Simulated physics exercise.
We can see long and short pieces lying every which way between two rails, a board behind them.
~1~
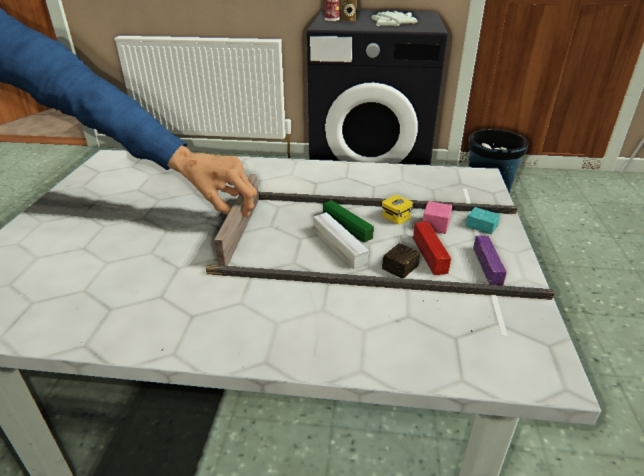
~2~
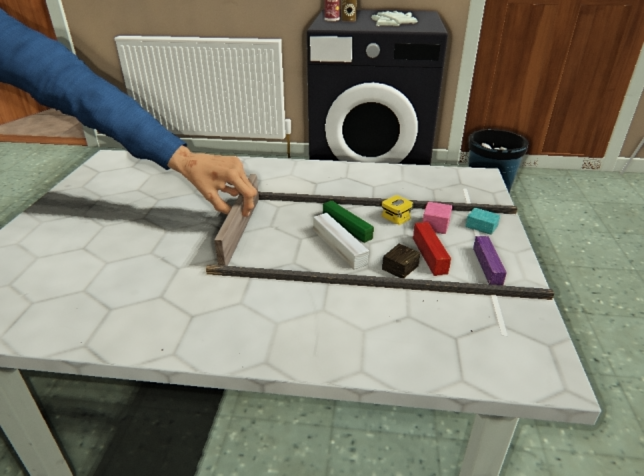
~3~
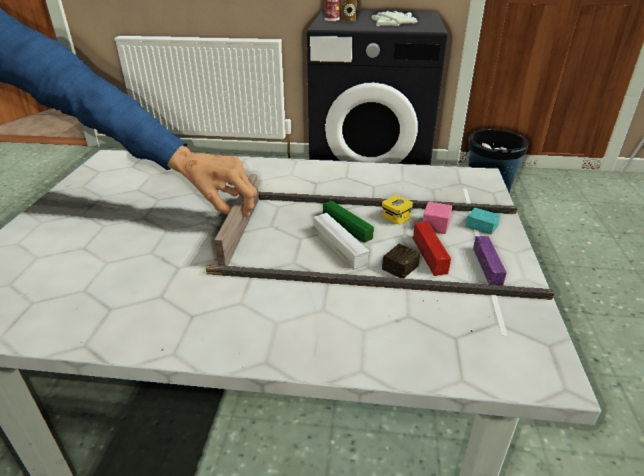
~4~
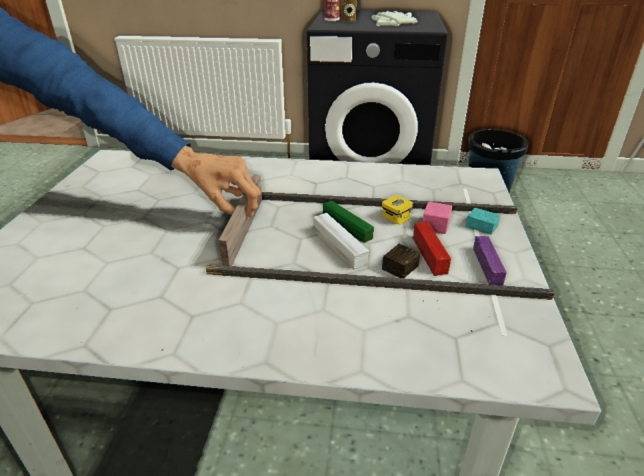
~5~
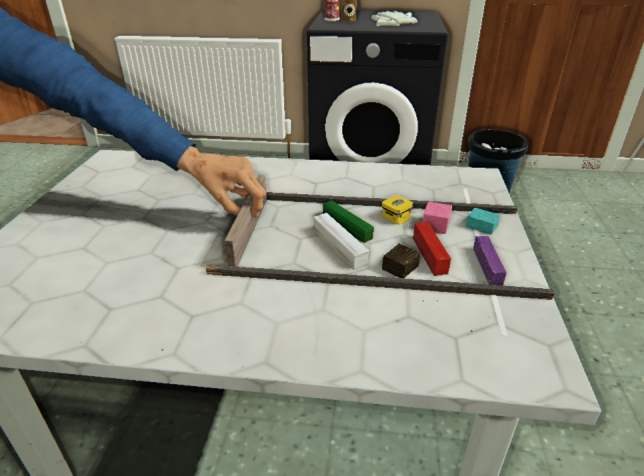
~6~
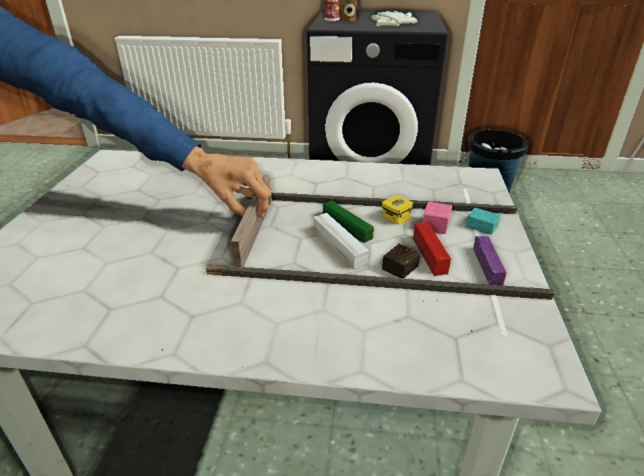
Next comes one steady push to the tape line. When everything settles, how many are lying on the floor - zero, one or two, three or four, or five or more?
So the push knocks one or two off, going by the tape.
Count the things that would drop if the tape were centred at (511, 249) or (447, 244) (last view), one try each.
First 6, second 0.
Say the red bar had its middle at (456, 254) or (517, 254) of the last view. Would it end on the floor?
Lab note - red bar, try one keeps its place, try two ends off.
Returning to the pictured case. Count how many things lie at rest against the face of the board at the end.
Looks like 2 of them, all told.
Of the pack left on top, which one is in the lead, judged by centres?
That's the red bar.
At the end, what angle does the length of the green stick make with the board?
Angle: Around 20°.
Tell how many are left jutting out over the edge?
The count is 2.
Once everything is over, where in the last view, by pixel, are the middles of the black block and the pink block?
The black block finishes at (521, 270); the pink block finishes at (518, 226).
Soon after, none off yet; turquoise block at rest near (483, 221); purple bar at rest near (489, 259); pink block at rest near (437, 218).
At rest, the number that fall off is one or two; fallen, purple bar and turquoise block.
